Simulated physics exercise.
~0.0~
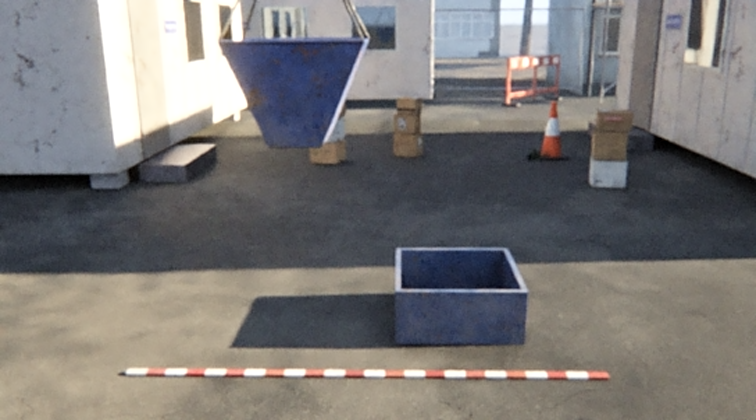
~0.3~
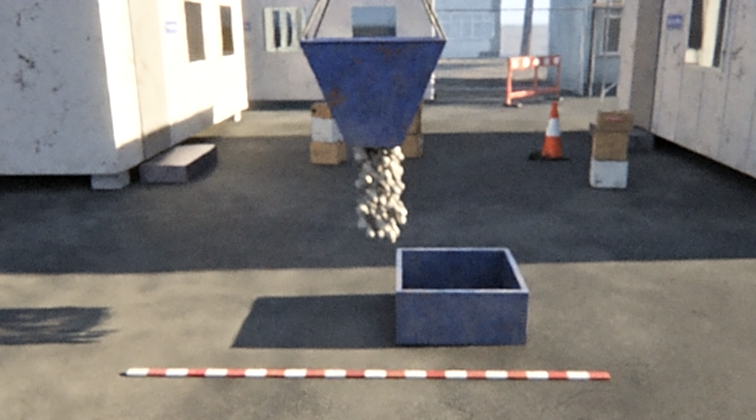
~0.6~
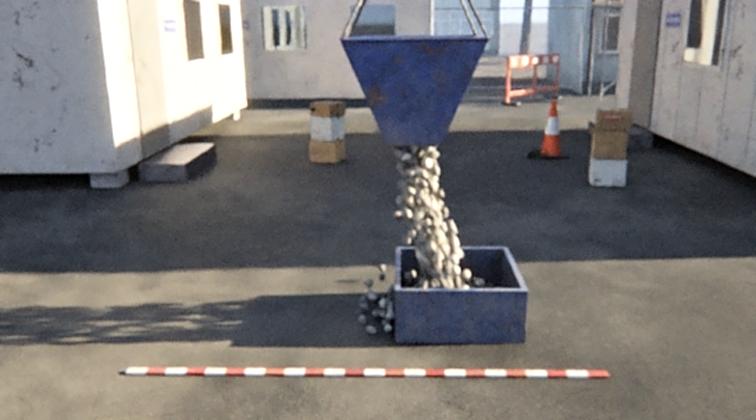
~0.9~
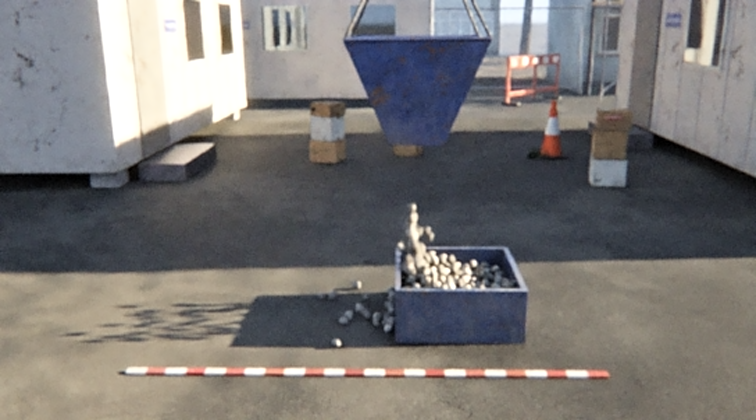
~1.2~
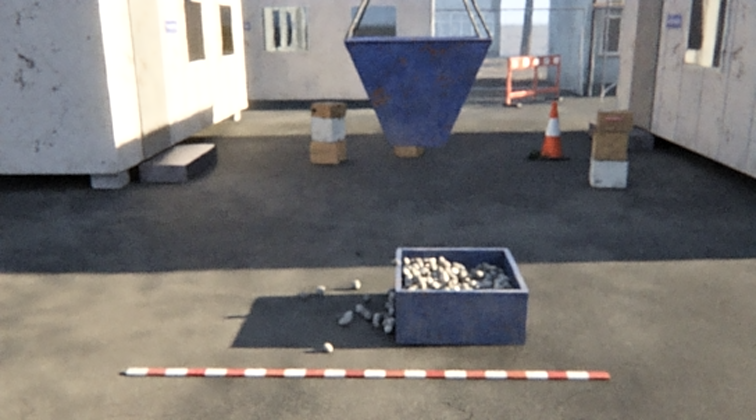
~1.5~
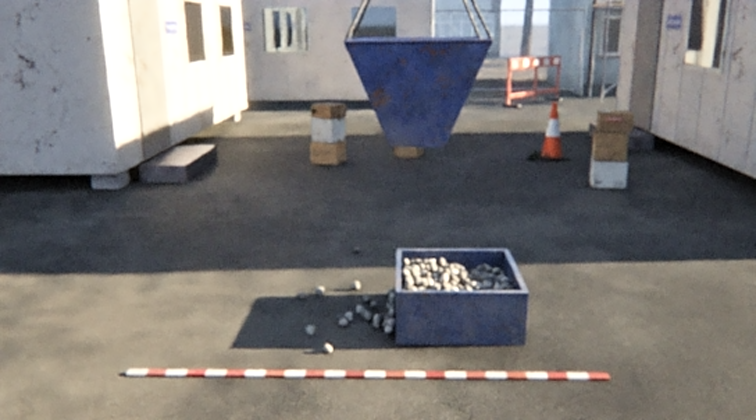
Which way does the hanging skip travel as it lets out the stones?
The hanging skip moves to the right, then stays still above the bin.
